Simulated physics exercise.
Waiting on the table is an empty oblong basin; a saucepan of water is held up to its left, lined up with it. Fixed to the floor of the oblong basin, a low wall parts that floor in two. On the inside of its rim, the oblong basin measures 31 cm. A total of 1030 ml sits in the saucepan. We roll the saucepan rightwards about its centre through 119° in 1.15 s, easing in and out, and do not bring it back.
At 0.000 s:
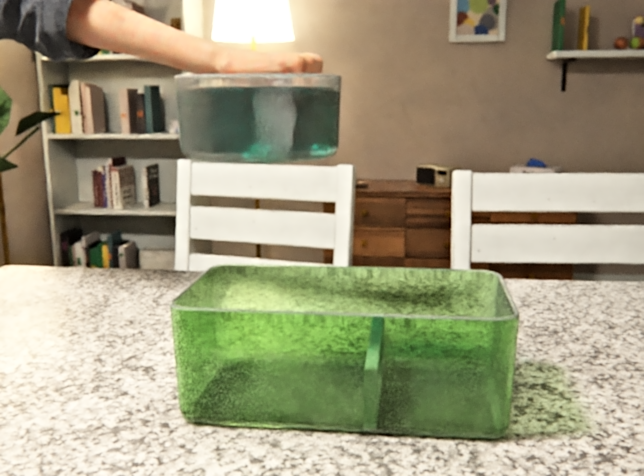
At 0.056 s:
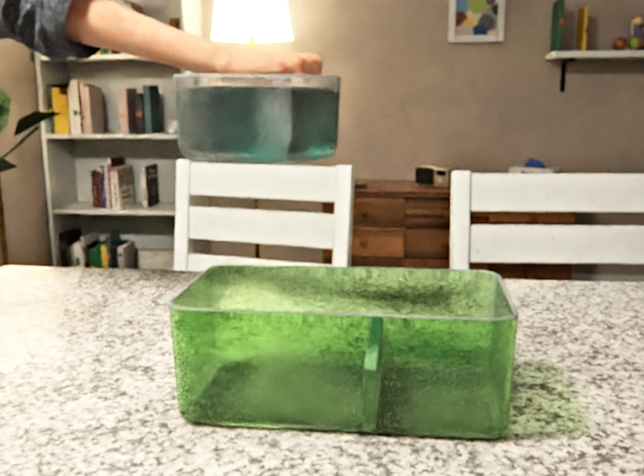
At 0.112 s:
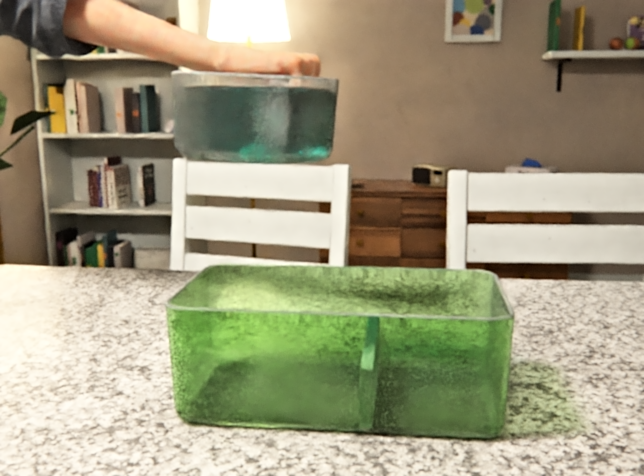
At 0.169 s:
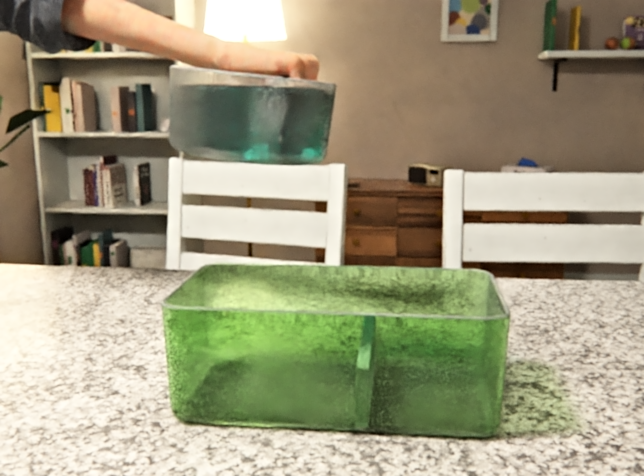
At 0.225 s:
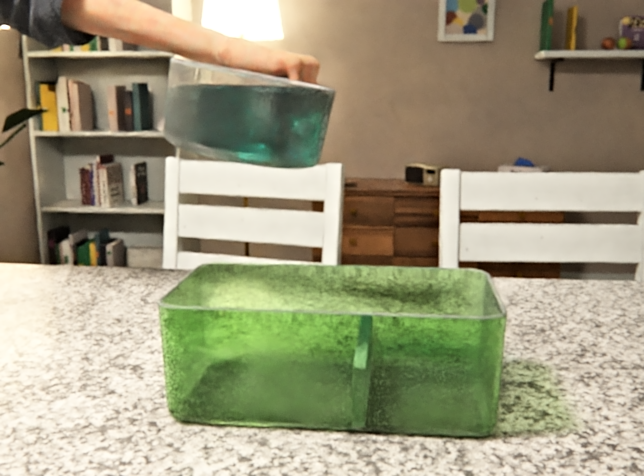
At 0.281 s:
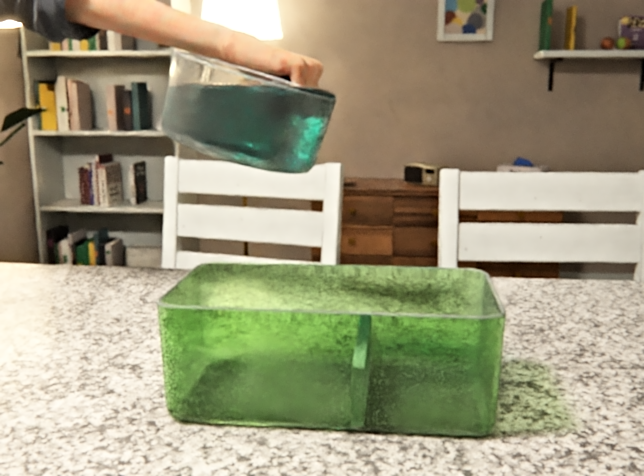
Above a speckled table, a hand gradually tilts a clear container of teal water rightwards.
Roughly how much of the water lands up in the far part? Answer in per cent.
Around 73 %.
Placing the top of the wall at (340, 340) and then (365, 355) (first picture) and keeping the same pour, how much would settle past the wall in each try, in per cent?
I'd say 85 percent on the first go, 65 percent on the next.
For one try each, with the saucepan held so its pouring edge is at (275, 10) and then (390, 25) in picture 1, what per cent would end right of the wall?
Some 45 and 75 per cent, in that order.
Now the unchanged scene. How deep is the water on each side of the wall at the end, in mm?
Roughly 10 mm on the left side and 42 mm on the right side.
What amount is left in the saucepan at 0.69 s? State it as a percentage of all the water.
Near 36 in a hundred.
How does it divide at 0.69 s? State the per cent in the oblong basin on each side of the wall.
Around 1 on the left and around 24 on the right.
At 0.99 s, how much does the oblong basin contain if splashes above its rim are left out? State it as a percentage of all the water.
Near 90 per cent of the total.
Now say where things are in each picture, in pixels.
It leans 0°; its right rim is at (339, 78); the water meets the walls at (185, 90) and (338, 89); the oblong basin's rim runs from (193, 285) to (508, 295); the wall's top is at (375, 342), in the first frame.
It leans 1°; its right rim is at (338, 79); the water meets the walls at (184, 90) and (337, 90), in the second frame.
It leans 3°; its right rim is at (336, 82); the water meets the walls at (182, 88) and (335, 90), in the third frame.
It leans 6°; its right rim is at (334, 87); the water meets the walls at (179, 87) and (333, 90), in the fourth frame.
It leans 11°; its right rim is at (333, 93); the water meets the walls at (177, 87) and (330, 91), in the fifth frame.
It leans 17°; its right rim is at (334, 102); the water meets the walls at (177, 88) and (331, 96); 1 per cent is over the edge, in the sixth frame.
After 0.69 s the tilt is 78° and 35 per cent is still to pour, 1 is left of the wall and 24 right of it.
After 0.99 s the tilt is 114° and 3 per cent is still to pour, 16 is left of the wall and 73 right of it.
After 1.31 s the tilt is 119° and 0 per cent is still to pour, 25 is left of the wall and 73 right of it.
After 1.65 s the tilt is 119° and 0 per cent is still to pour, 25 is left of the wall and 73 right of it.
In the end 25 per cent lies left of the wall, 73 right of it and 2 outside.
